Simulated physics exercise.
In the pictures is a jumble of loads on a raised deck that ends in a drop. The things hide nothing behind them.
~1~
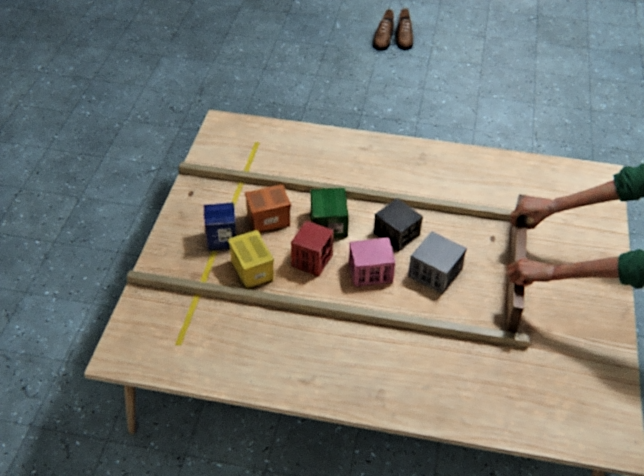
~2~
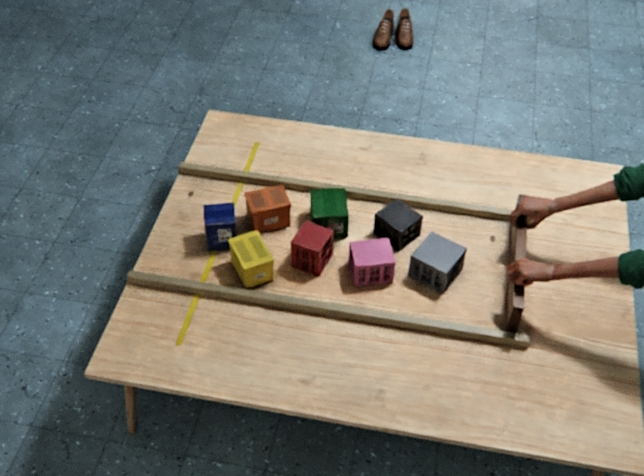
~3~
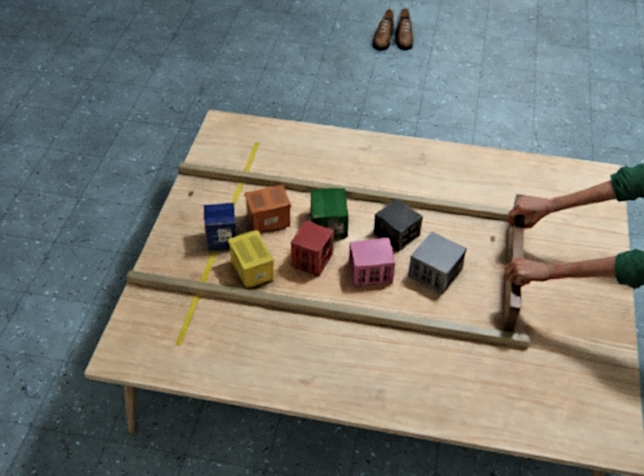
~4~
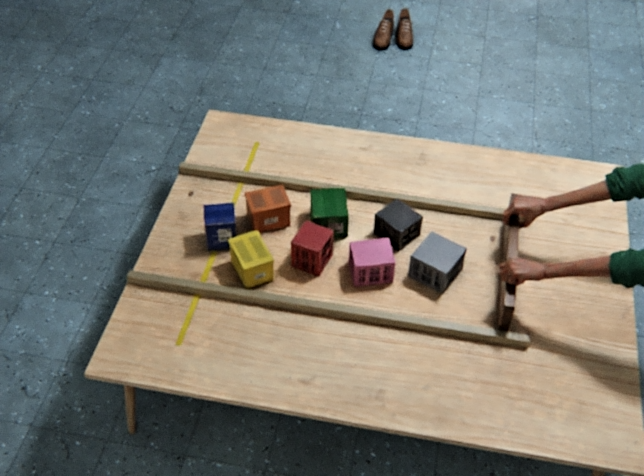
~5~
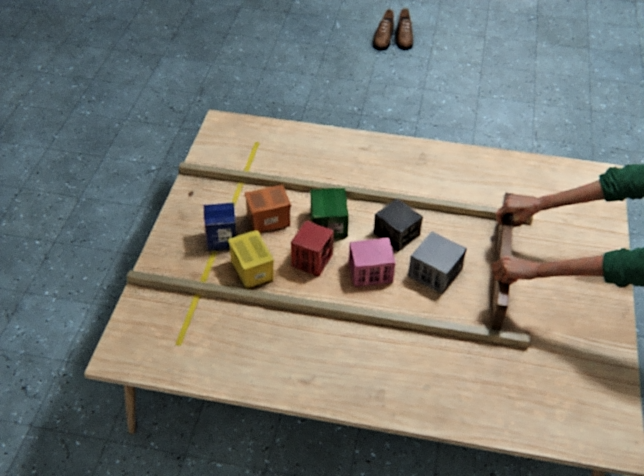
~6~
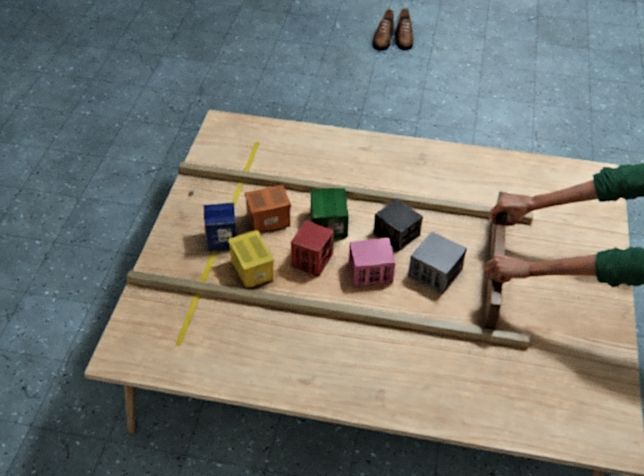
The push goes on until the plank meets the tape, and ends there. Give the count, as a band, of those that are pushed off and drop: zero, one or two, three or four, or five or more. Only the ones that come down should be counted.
Three or four tumble down.
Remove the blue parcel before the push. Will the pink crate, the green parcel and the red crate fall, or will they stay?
The pink crate? It hangs in there. The green parcel? It hangs in there. The red crate? It drops away.
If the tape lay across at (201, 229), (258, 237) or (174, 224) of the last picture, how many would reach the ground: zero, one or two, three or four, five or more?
Five or over; either one or two; more than four.
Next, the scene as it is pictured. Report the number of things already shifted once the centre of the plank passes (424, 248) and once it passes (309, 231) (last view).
At the first spot 2, then 8.
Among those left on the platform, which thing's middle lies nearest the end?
That's the pink crate.
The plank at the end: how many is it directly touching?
At rest, 3 are in contact.
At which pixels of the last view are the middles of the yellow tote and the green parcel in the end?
In the last picture the yellow tote sits around (183, 262) and the green parcel around (180, 194).
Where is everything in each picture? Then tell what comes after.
Blue parcel (221, 227); orange tote (268, 210); yellow tote (252, 260); plank (517, 262); tape (222, 232), in the first picture.
Orange tote (268, 210); red crate (312, 249), in the second picture.
Yellow tote (252, 260); green parcel (329, 213), in the third picture.
Blue parcel (221, 227); plank (509, 261), in the fourth picture.
Orange tote (268, 210); black crate (398, 225), in the fifth picture.
Blue parcel (221, 227); orange tote (268, 210); yellow tote (252, 260); plank (496, 259); tape (222, 232), in the sixth picture.
Early on, none off yet; blue parcel at rest near (221, 227); orange tote at rest near (268, 210); yellow tote moving near (249, 261).
Finally, the number that fall off is three or four; lost, red crate, orange tote and blue parcel.
